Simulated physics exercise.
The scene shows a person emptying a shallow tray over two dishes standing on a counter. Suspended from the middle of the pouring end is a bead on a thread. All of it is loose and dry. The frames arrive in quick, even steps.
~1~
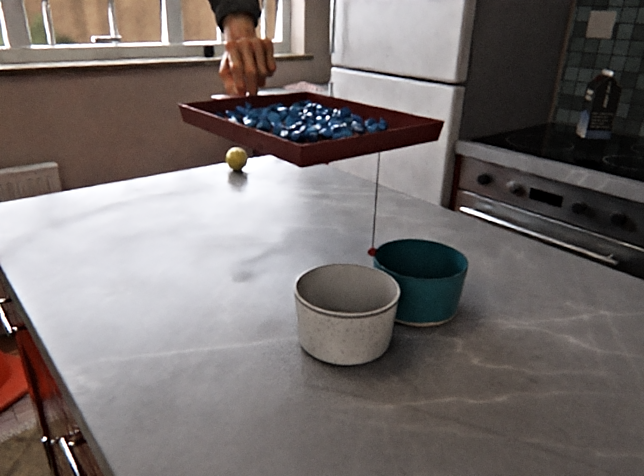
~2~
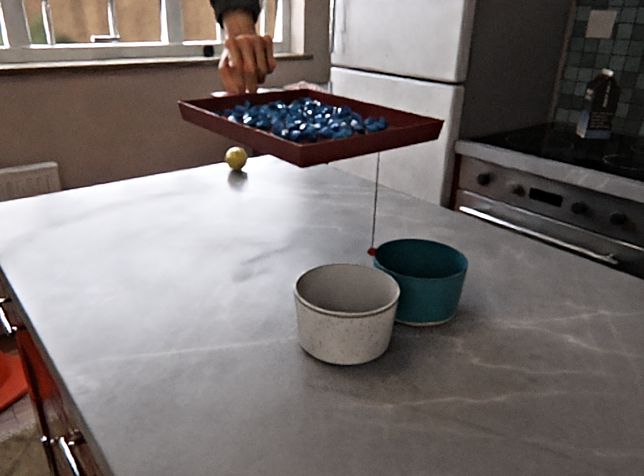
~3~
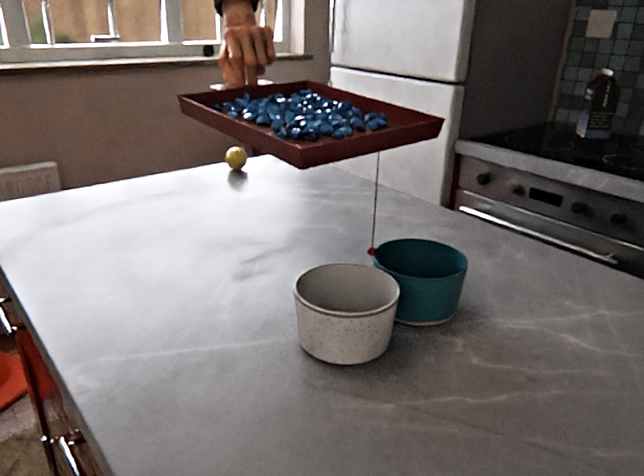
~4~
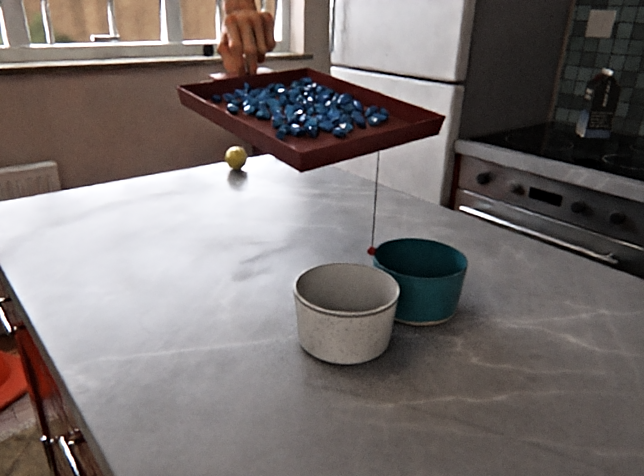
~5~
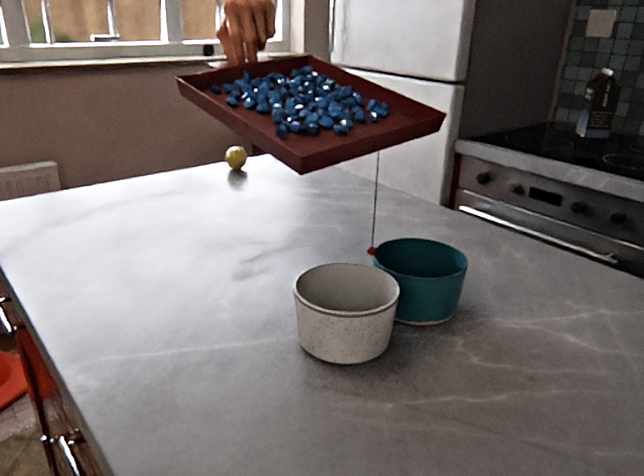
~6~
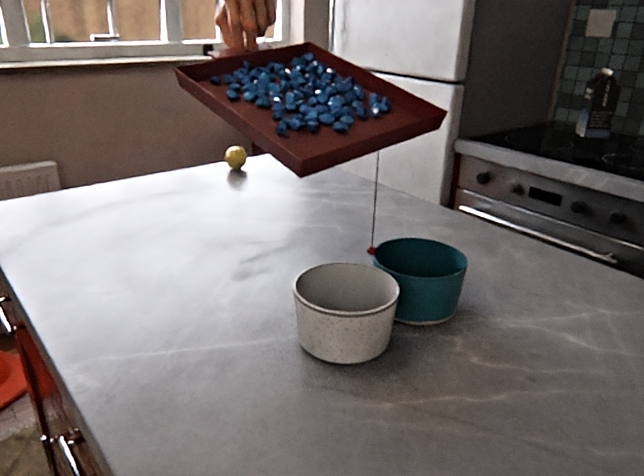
A hand gradually tilts a shallow red tray of blue stones above two dishes.
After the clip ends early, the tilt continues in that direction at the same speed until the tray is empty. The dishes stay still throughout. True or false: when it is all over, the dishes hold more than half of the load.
True.
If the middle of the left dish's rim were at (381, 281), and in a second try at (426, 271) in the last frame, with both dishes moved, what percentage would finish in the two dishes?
You'd get near 30 per cent and afterwards near 0 per cent.
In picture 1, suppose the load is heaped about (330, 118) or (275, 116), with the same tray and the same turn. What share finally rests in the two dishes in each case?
70 and 70 per cent.
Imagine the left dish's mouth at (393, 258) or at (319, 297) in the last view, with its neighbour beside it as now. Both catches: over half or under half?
Shy of half, then past half.
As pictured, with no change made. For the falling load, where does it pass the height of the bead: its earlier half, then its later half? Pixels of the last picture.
First half (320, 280); second half (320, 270).
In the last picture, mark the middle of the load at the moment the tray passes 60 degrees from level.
The load is centred around (320, 139).
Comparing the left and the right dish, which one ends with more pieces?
Simple - it is the one placed left.
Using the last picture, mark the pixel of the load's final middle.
The centre comes to rest near (332, 336).
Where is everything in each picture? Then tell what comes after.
The first frame shows corners of the pouring end near (302, 144) and (440, 121), level; middle of the load near (300, 120), aquarium stones; left dish near (382, 331); right dish near (455, 296); bead on its thread near (372, 252).
The second frame shows corners of the pouring end near (302, 145) and (440, 120), level; middle of the load near (300, 118).
The third frame shows corners of the pouring end near (302, 147) and (440, 118), tipped barely, lowest at the left corner; middle of the load near (300, 113).
The fourth frame shows corners of the pouring end near (302, 150) and (441, 116), tipped a little, lowest at the left corner; middle of the load near (300, 106).
The fifth frame shows corners of the pouring end near (302, 154) and (442, 113), tipped a little, lowest at the left corner; middle of the load near (300, 98).
The sixth frame shows corners of the pouring end near (302, 158) and (443, 111), tipped clearly, lowest at the left corner; middle of the load near (300, 91); left dish near (381, 330); right dish near (454, 295).
Shortly afterwards, tray tipped steeply; all but a few on the tray; only a few in the air.
Next, tray tipped past a quarter turn; near half on the tray; near a quarter in the left dish; a little outside both; a little in the air.
Some moments later, tray tipped past a quarter turn; near two thirds in the left dish; near a quarter outside both.
In the end, tray tipped past a quarter turn; near two thirds in the left dish; none at all in the right dish; near a quarter outside both.
